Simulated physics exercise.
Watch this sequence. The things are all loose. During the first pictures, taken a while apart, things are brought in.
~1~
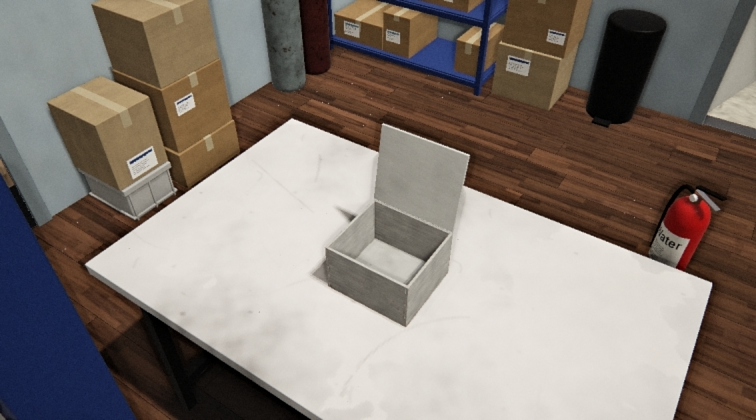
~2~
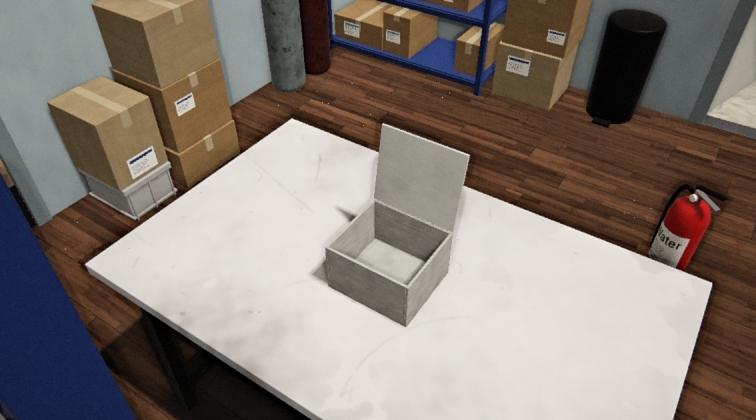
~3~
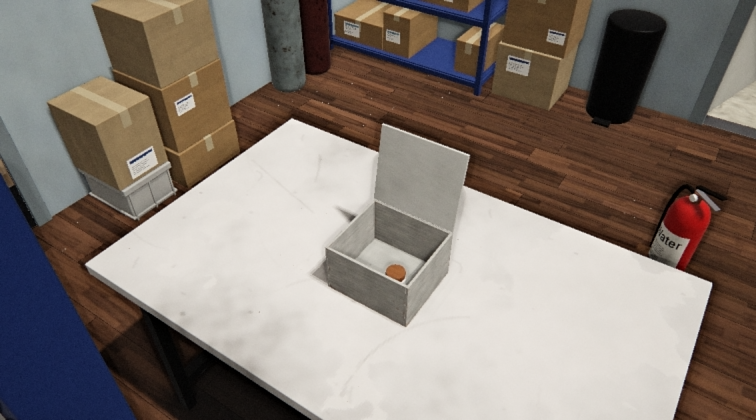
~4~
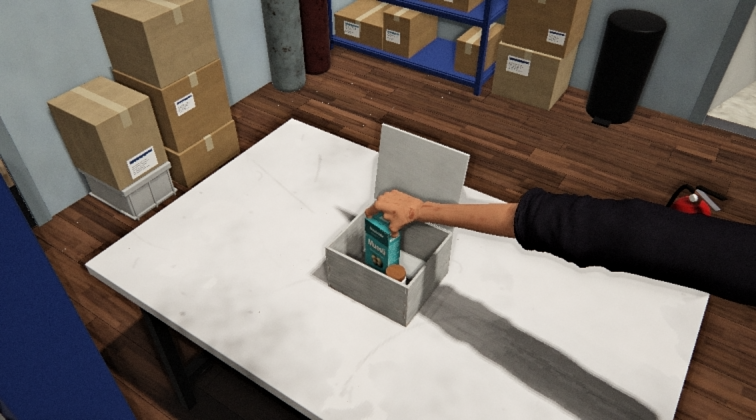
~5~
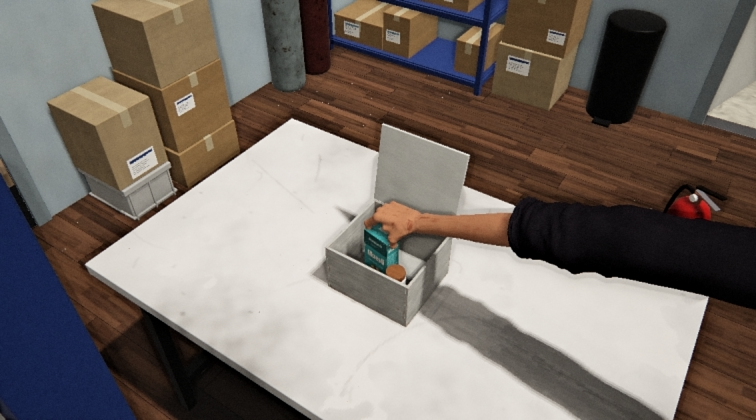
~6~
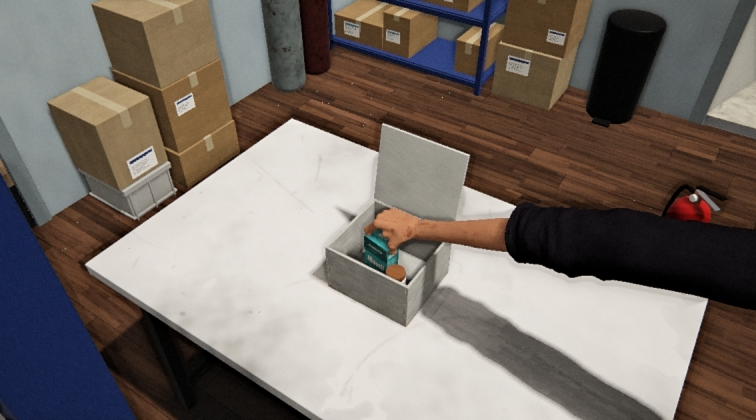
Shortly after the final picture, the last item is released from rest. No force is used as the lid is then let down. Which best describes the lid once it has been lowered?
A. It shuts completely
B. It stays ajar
(B) It stays ajar.
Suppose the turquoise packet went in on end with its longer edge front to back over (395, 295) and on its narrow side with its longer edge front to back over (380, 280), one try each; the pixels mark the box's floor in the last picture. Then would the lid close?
So, first it fits down fine, then it fits down fine.
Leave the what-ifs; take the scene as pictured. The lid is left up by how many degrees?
Roughly 10°.
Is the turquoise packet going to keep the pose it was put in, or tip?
Observation: It keeps the set orientation.
Then, 1.20 s after the last picture, lid starting down.
Then, 1.70 s after the last picture, lid 52° above the rim.
Then, 2.20 s after the last picture, lid 12° above the rim.
At rest, lid 11° above the rim; both in place. Seen from the same camera at the end, turquoise packet near (381, 261).
